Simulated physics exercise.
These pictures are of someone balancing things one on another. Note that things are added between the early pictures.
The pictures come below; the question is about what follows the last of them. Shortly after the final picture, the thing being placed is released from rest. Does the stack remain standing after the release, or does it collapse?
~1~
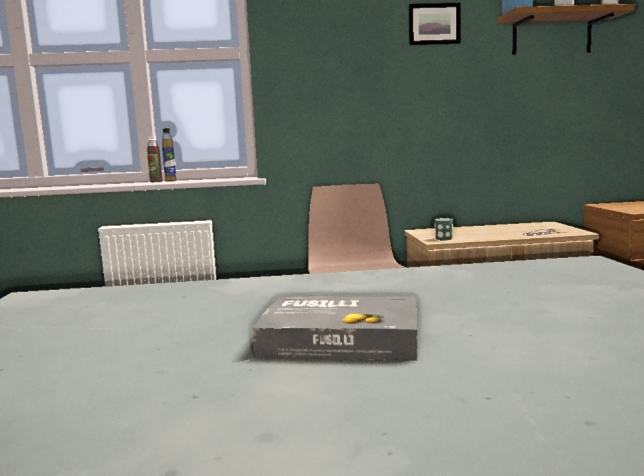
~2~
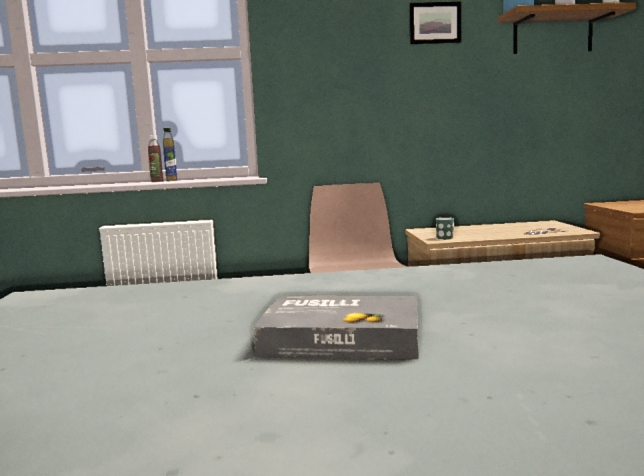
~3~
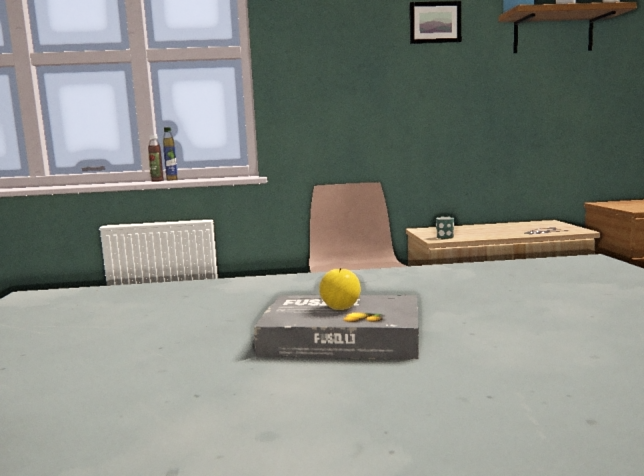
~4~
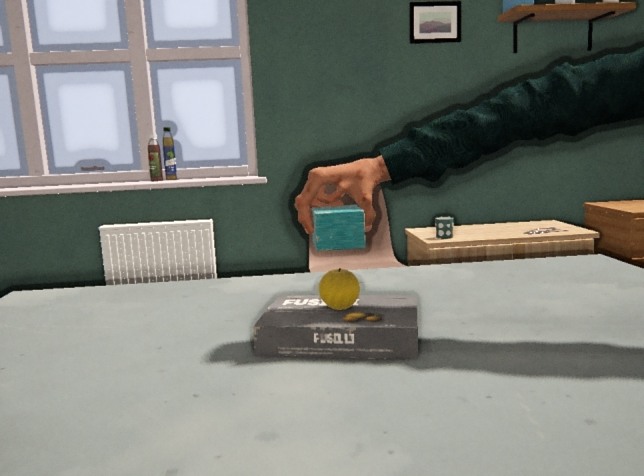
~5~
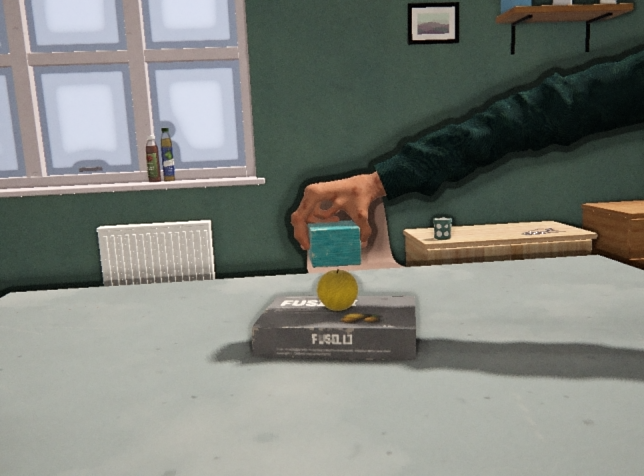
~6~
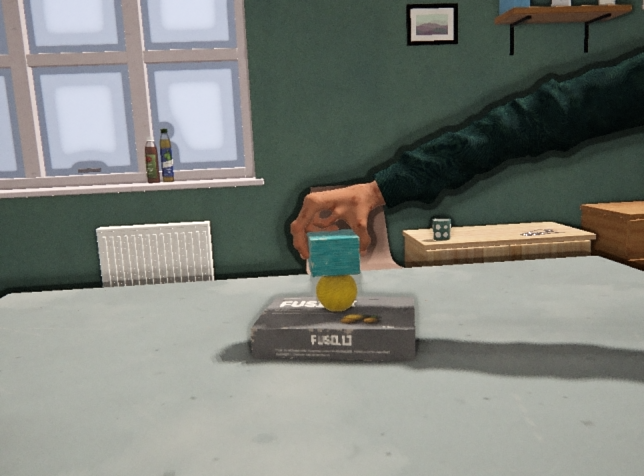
Insecure.
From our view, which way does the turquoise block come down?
Result: Further left.
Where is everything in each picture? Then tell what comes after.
In the first picture, the last thing is not in view yet; grey packet (340, 325).
In the second picture, the last thing is not in view yet; grey packet (341, 325).
In the third picture, the last thing is not in view yet; grey packet (342, 324).
In the fourth picture, still above its spot; turquoise block (338, 227); grey packet (341, 324).
In the fifth picture, still above its spot; turquoise block (333, 243); grey packet (339, 325).
In the sixth picture, set down, still held; turquoise block (333, 252); grey packet (338, 326).
Then, 0.50 s after the last picture, turquoise block now fallen.
Then, 0.60 s after the last picture, things are still on the move.
At rest, fallen, turquoise block; the other 2 in place. Seen from the same camera at the end, turquoise block near (279, 292). The pile comes apart.
